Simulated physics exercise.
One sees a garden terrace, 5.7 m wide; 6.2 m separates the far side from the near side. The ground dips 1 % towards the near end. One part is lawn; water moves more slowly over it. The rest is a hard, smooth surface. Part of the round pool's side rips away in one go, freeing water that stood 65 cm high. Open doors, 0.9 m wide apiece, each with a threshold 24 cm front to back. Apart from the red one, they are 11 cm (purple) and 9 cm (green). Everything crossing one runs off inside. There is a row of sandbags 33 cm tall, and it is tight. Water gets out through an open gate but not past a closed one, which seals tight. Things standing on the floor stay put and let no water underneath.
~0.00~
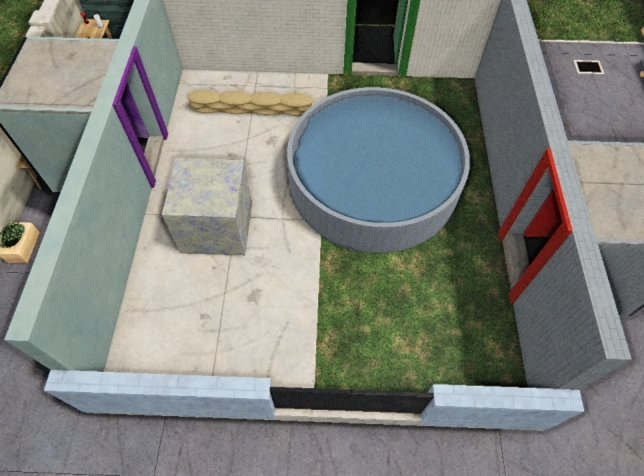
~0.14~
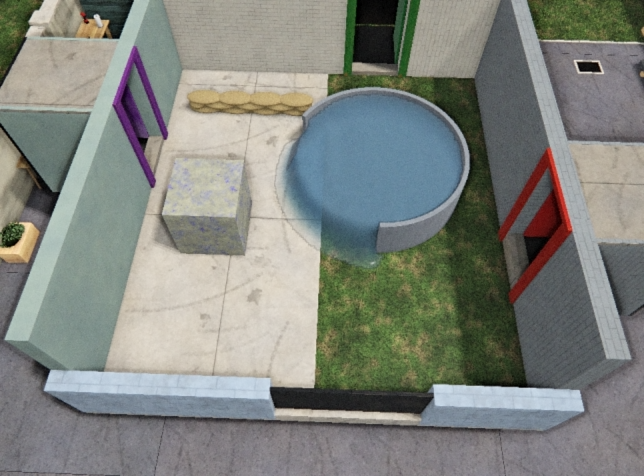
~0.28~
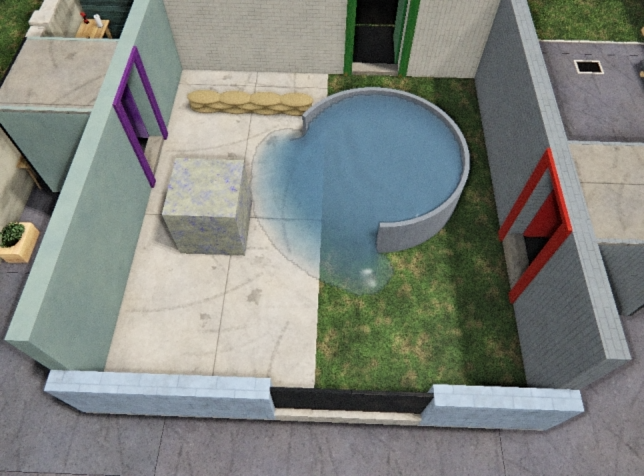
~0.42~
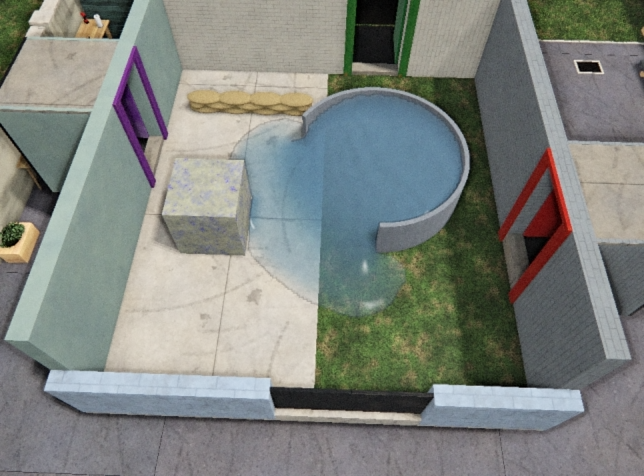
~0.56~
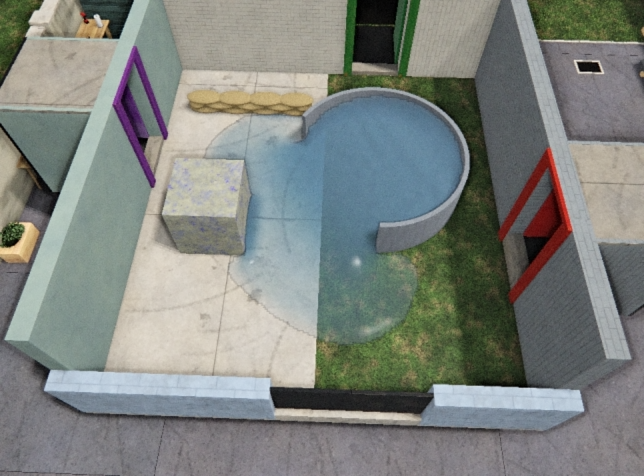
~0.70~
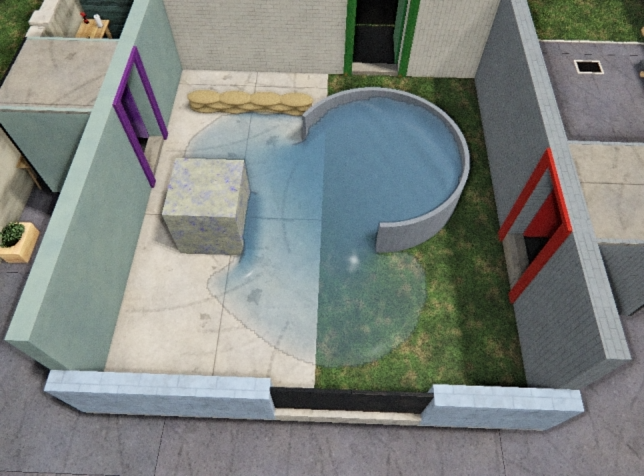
A round pool's side breaking open on a walled terrace, water spreading around a stone block and across paving and grass.
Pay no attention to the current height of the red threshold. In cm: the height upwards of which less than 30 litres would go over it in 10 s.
8.5 cm.
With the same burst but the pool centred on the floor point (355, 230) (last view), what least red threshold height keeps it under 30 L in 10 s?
About 8.0 centimetres.
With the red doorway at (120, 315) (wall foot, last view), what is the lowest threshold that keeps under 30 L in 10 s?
Around 19 cm would do it.
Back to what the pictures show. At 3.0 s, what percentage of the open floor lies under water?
Around 65 per cent of the free floor.
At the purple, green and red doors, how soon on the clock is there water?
Purple at 0.9 s, green at 5.0 s and red at 4.0 s.
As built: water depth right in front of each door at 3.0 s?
In cm - purple: 25, green: 0, red: 0.
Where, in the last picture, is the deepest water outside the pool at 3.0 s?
Around pixel (101, 389).
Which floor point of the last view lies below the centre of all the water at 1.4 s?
The water is centred around (323, 207) in the last picture's pixels.
After 1.4 s water covers 50 % of the floor, deepest (44 cm) near (256, 232); it has not reached the red door.
After 3.0 s water covers 65 % of the floor, deepest (40 cm) near (101, 389); it has not reached the red door.
After 10.0 s water covers 95 % of the floor, deepest (15 cm) near (317, 397); 12 cm at the red door, 0 litres in over its 25 cm threshold.
At the red door as built, the water arrived by 4.2 s and peaked near 14 cm at 7.6 s.
With a threshold of 7.5 cm, 47 litres would have come in within the 10 s; with 10 cm, 17 litres. So under 30 litres takes about 8.5 cm.
